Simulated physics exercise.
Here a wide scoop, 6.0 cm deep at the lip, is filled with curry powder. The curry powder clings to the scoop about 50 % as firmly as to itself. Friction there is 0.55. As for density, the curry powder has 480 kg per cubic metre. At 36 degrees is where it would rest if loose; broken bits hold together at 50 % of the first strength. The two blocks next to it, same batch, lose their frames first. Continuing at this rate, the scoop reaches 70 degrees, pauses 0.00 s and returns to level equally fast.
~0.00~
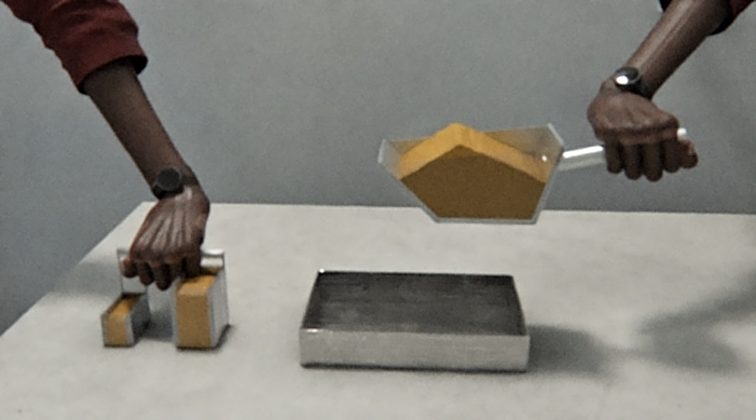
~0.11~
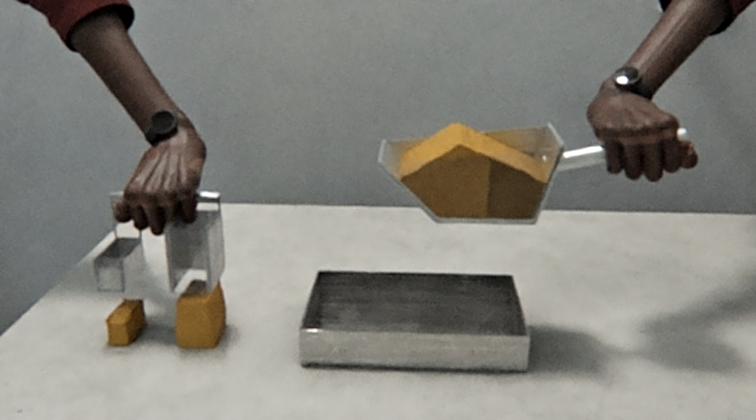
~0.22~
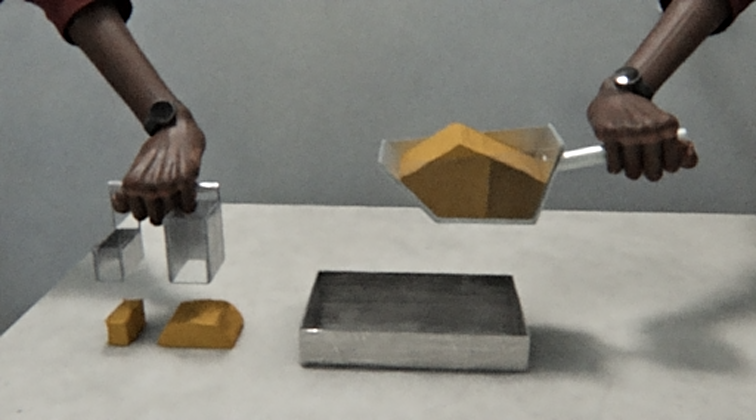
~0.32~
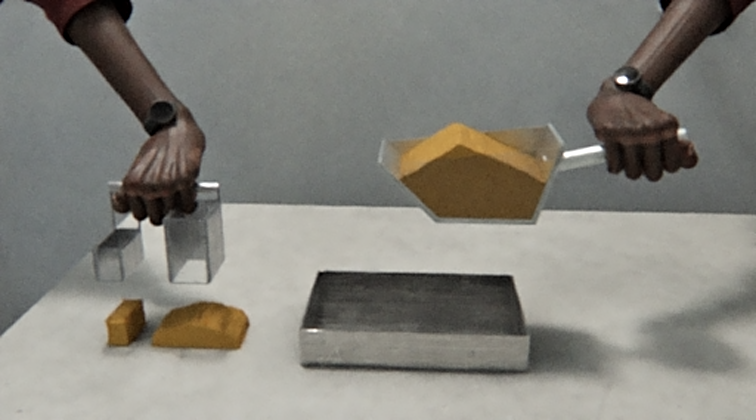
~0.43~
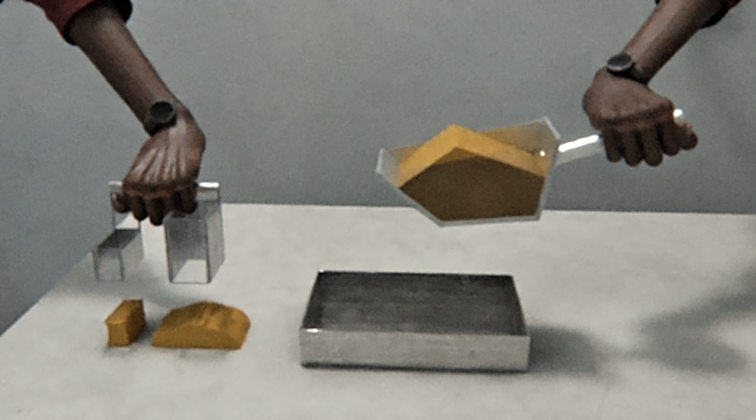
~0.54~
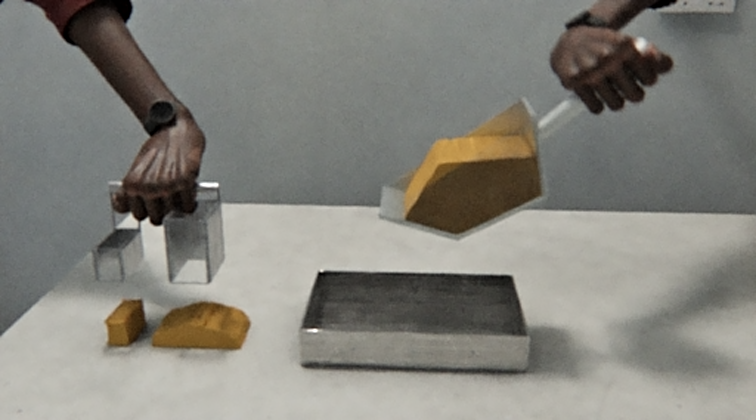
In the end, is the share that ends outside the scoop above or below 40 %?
In excess of 40 %.
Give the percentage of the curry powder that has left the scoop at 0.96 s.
Estimate: Near 40 in a hundred.
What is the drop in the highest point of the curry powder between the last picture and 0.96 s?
The difference comes to roughly 3.5 cm.
After 0.73 s, the scoop is at 68 degrees and 1 % has left it.
After 0.96 s, the scoop is at 42 degrees and 41 % has left it.
After 1.18 s, the scoop is at 1 degrees and 46 % has left it.
After 1.41 s, the scoop is at 0 degrees and 46 % has left it.
After 1.51 s, at the end, the scoop is at 0 degrees and 46 % has left it.
